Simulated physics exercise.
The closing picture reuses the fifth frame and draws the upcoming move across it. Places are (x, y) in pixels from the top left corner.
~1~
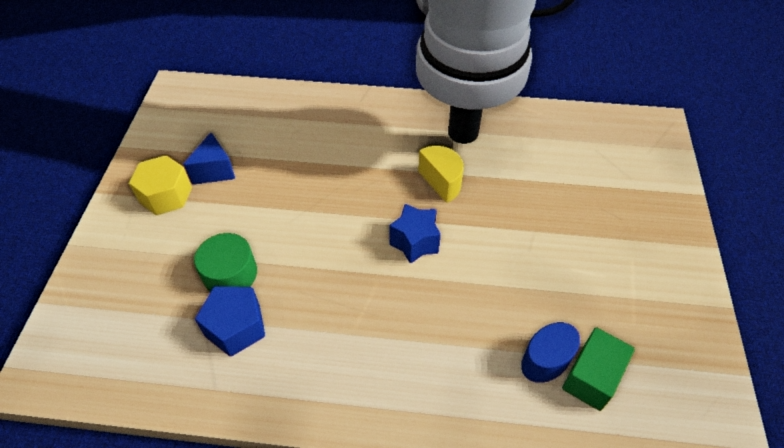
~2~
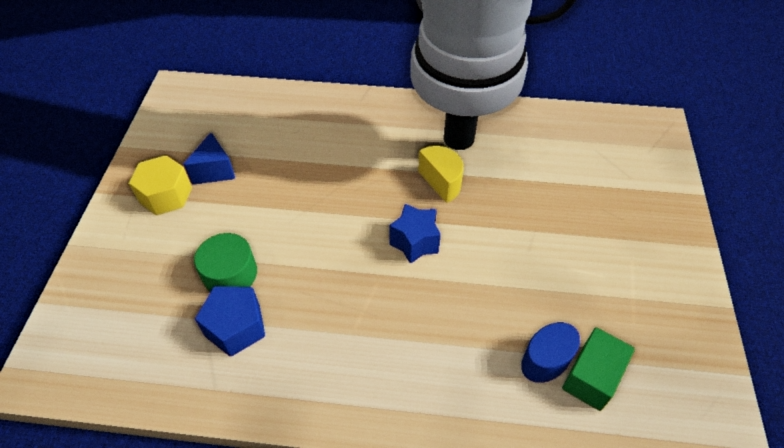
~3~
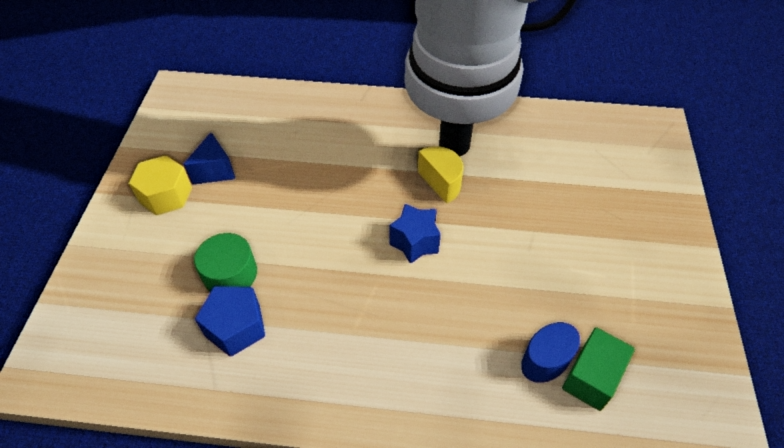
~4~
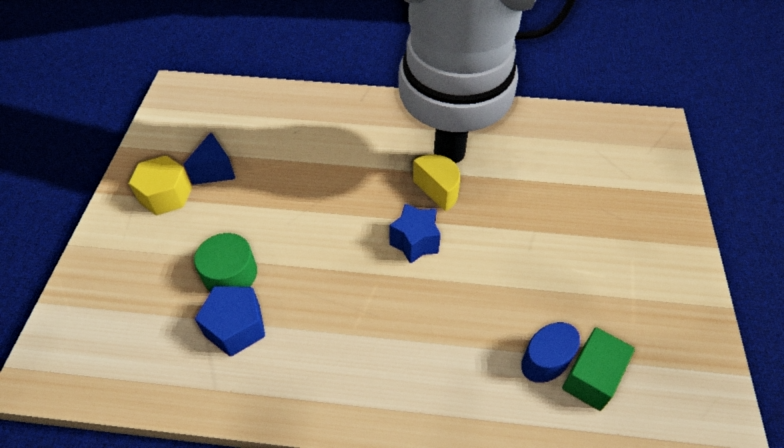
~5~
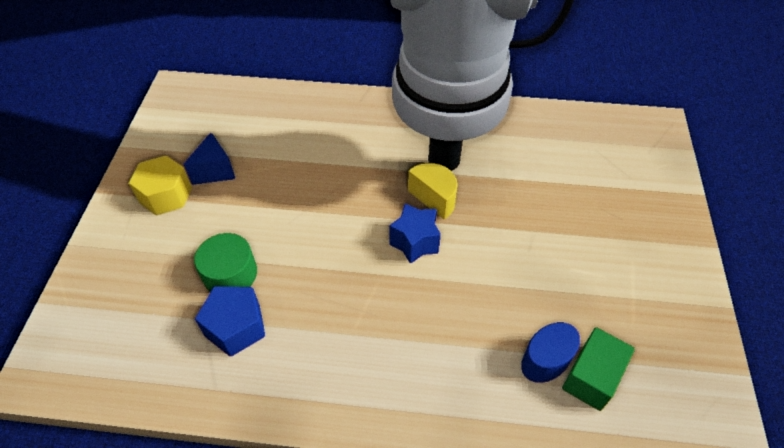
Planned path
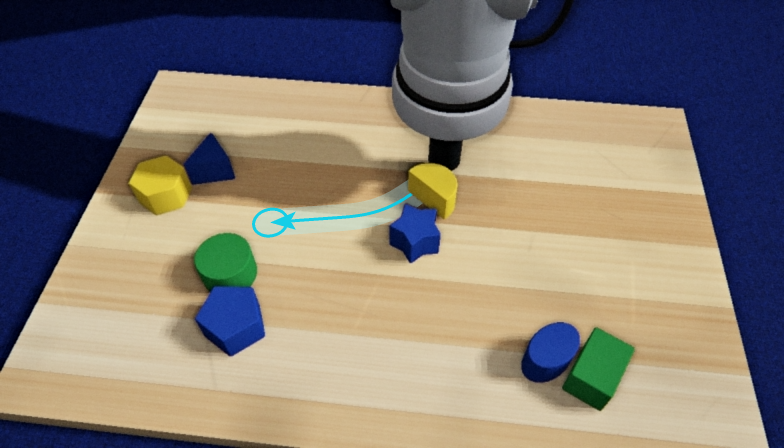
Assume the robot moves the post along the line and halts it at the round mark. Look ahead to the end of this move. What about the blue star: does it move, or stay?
The blue star is moved.
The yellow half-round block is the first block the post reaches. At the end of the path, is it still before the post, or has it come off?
It lies beside or behind the post.
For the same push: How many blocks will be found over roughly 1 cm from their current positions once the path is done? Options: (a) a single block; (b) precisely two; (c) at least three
I choose b.
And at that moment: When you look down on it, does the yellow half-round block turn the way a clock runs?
It seems not.
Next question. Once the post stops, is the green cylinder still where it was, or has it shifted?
It barely shifts, if at all.
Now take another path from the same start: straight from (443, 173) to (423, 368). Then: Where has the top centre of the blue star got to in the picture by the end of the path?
In the picture, it is at (357, 315).
Drawn move, from (443, 173) via (396, 203) and (335, 218), ending at (270, 222).
What follows on the original path. One third of the way, post at (396, 192); blue star at (414, 240), turned 30° anticlockwise; yellow half-round block at (407, 210), turned 65° anticlockwise.
Two thirds of the way, post at (333, 206); blue star at (414, 243), turned 40° anticlockwise; yellow half-round block at (402, 214), turned 70° anticlockwise.
At the end, post at (267, 211); green cylinder still; blue star at (414, 243), turned 40° anticlockwise; yellow half-round block at (402, 214), turned 70° anticlockwise.
